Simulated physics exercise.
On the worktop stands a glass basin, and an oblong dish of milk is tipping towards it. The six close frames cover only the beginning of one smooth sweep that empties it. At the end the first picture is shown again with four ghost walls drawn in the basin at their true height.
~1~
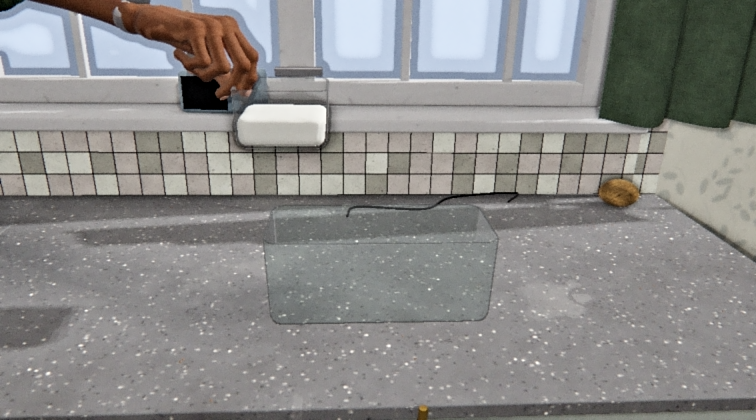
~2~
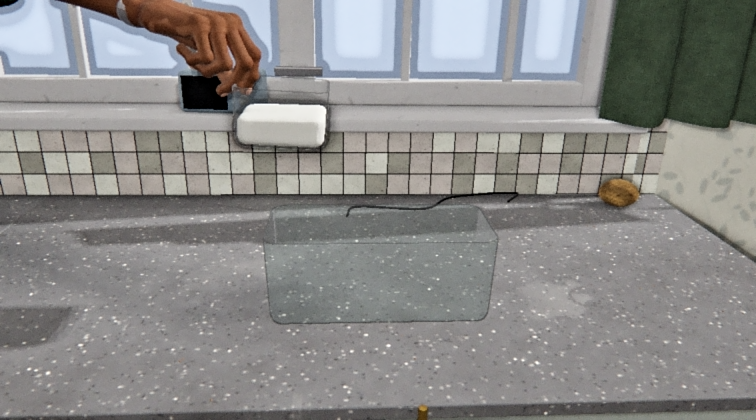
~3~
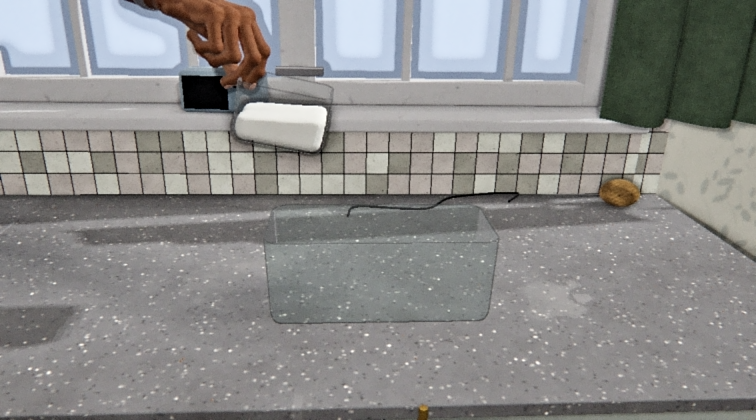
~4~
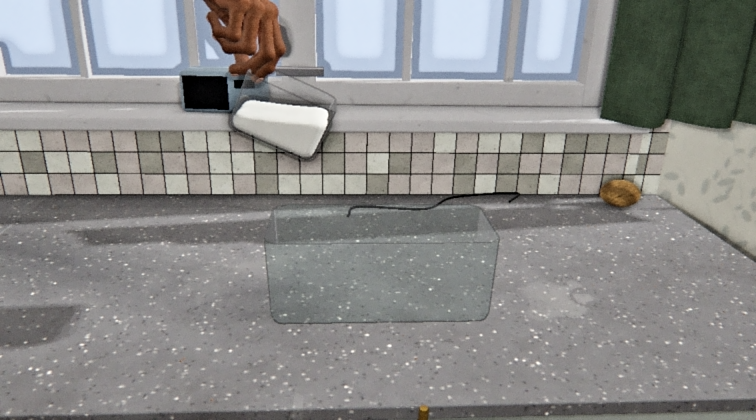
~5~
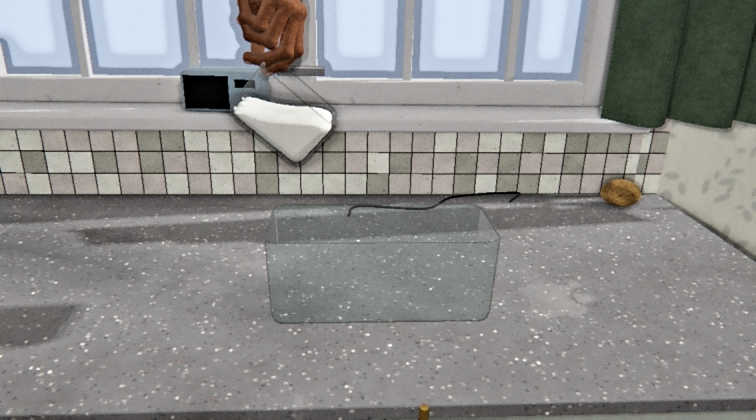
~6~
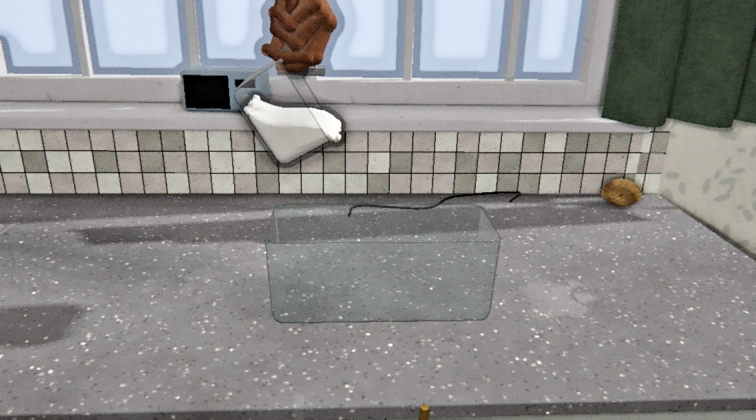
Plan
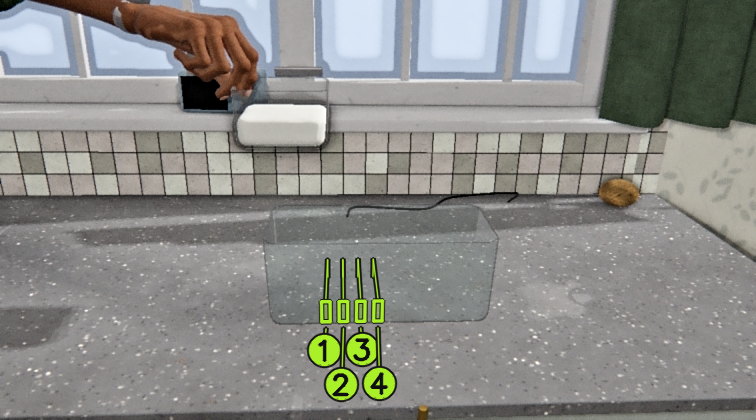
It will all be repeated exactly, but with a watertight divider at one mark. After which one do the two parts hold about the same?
3 is best.
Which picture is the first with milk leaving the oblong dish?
Picture 6.
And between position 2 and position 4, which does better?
The answer is 2.
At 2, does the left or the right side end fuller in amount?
The right one.
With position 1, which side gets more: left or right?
The right side.
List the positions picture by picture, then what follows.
Upright, lip at (326, 84); basin from (270, 320) to (488, 317); nothing has left yet, in the first picture.
Tipped about 3°, lip at (327, 86); nothing has left yet, in the second picture.
Tipped about 11°, lip at (331, 92); nothing has left yet, in the third picture.
Tipped about 24°, lip at (335, 104); nothing has left yet, in the fourth picture.
Tipped about 41°, lip at (335, 117); nothing has left yet, in the fifth picture.
Tipped about 59°, lip at (331, 131); milk is over the lip, down to (336, 134), in the sixth picture.
On the marked copy, 1 at (326, 328); 2 at (343, 328); 3 at (360, 327); 4 at (377, 327).
Choosing 1, about 9 % ends left of the wall and 90 % right of it.
Choosing 2, about 28 % ends left of the wall and 71 % right of it.
Choosing 3, about 47 % ends left of the wall and 52 % right of it.
Choosing 4, about 81 % ends left of the wall and 18 % right of it.
